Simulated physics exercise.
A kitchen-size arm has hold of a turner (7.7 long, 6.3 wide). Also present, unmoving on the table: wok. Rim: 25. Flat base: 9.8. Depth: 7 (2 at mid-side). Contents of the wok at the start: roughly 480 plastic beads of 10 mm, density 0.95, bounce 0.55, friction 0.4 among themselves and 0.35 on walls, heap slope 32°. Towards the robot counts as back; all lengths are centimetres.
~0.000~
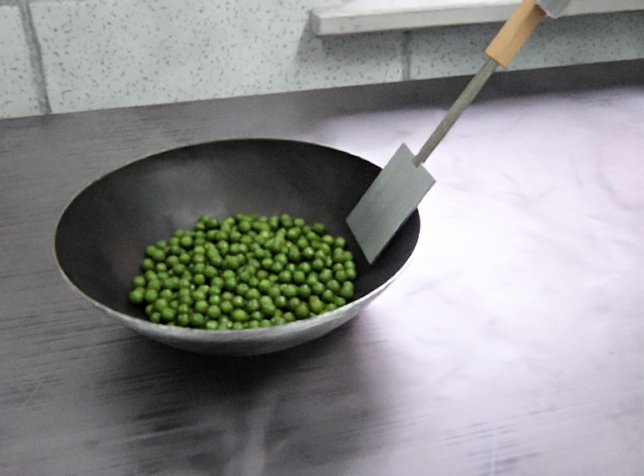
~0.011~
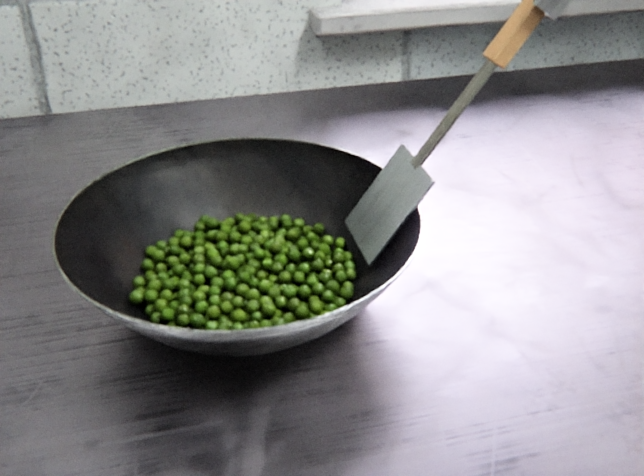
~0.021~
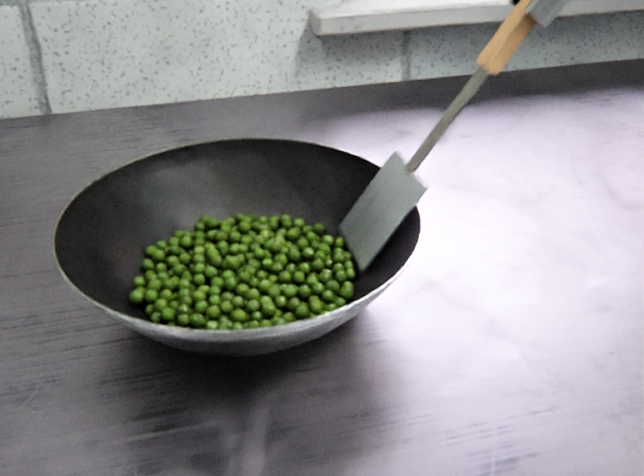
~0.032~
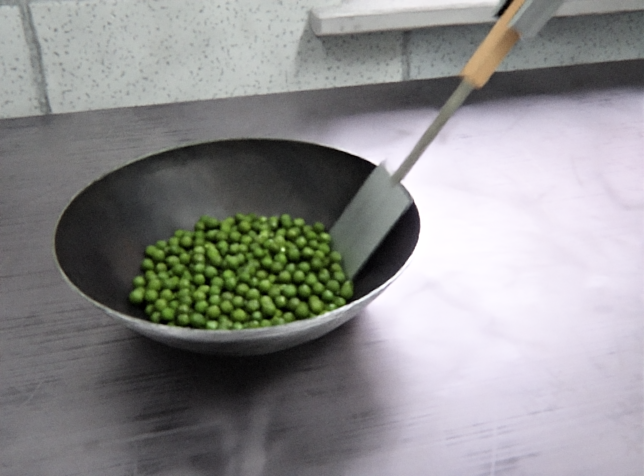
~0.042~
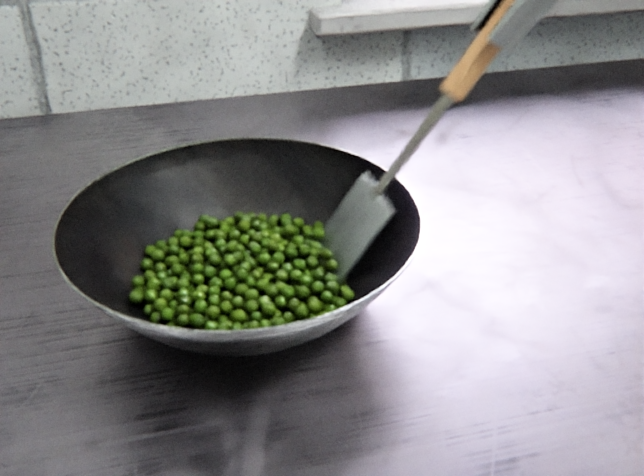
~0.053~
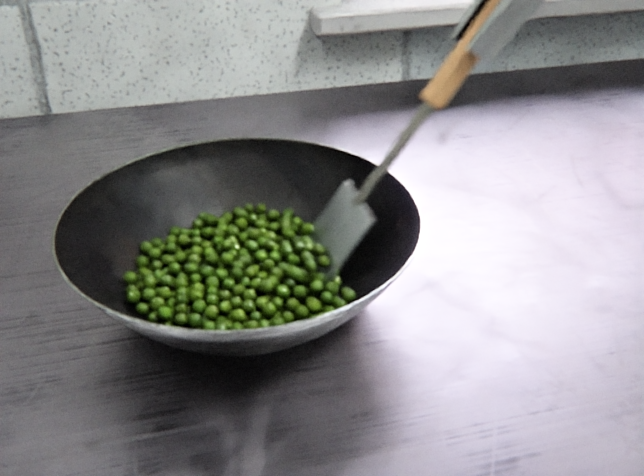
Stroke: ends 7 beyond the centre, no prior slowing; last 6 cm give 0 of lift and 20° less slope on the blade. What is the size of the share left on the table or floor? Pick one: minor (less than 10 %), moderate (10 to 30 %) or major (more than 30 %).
Moderate.
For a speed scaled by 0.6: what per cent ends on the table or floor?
Something close to 0 per cent ends up on the table or floor.
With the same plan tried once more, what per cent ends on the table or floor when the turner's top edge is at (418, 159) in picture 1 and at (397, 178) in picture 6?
My guess would be close to 0 per cent.
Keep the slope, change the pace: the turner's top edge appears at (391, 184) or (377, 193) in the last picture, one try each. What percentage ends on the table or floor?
That comes to about 0 and about 5 percent, in that order.
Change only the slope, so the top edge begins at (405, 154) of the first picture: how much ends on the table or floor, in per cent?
I'd estimate close to 15 per cent.
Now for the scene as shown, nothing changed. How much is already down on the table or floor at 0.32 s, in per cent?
5 %.
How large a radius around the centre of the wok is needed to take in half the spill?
Some 22 cm.
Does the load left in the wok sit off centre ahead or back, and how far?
Some 3.5 cm ahead of the centre.
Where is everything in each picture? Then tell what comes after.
The turner top edge at (419, 160), sloping 55°; upper third of the load around (247, 269), from x 135 to 350, top at y 220; 481 in the wok, in the first frame.
The turner top edge at (418, 161), sloping 55°; upper third of the load around (247, 269), from x 135 to 350, top at y 220, in the second frame.
The turner top edge at (412, 167), sloping 55°; upper third of the load around (247, 269), from x 135 to 350, top at y 220, in the third frame.
The turner top edge at (397, 179), sloping 55°; upper third of the load around (244, 270), from x 135 to 350, top at y 220, in the fourth frame.
The turner top edge at (379, 191), sloping 55°; upper third of the load around (245, 268), from x 135 to 350, top at y 215, in the fifth frame.
The turner top edge at (360, 200), sloping 55°; upper third of the load around (243, 266), from x 130 to 350, top at y 210; 481 in the wok, in the sixth frame.
After 0.08 s, sloping 55°, highest piece 6 above the table; 481 in the wok.
After 0.10 s, sloping 49°, highest piece 9 above the table; 481 in the wok.
After 0.32 s, sloping 35°, highest piece 10 above the table; 417 in the wok, 14 on the table or floor, 50 on the blade or in flight.
After 1.37 s, sloping 35°, highest piece 6 above the table; 413 in the wok, 68 on the table or floor.
In the end, 413 in the wok, 68 on the table or floor. That is 14 % on the table or floor.
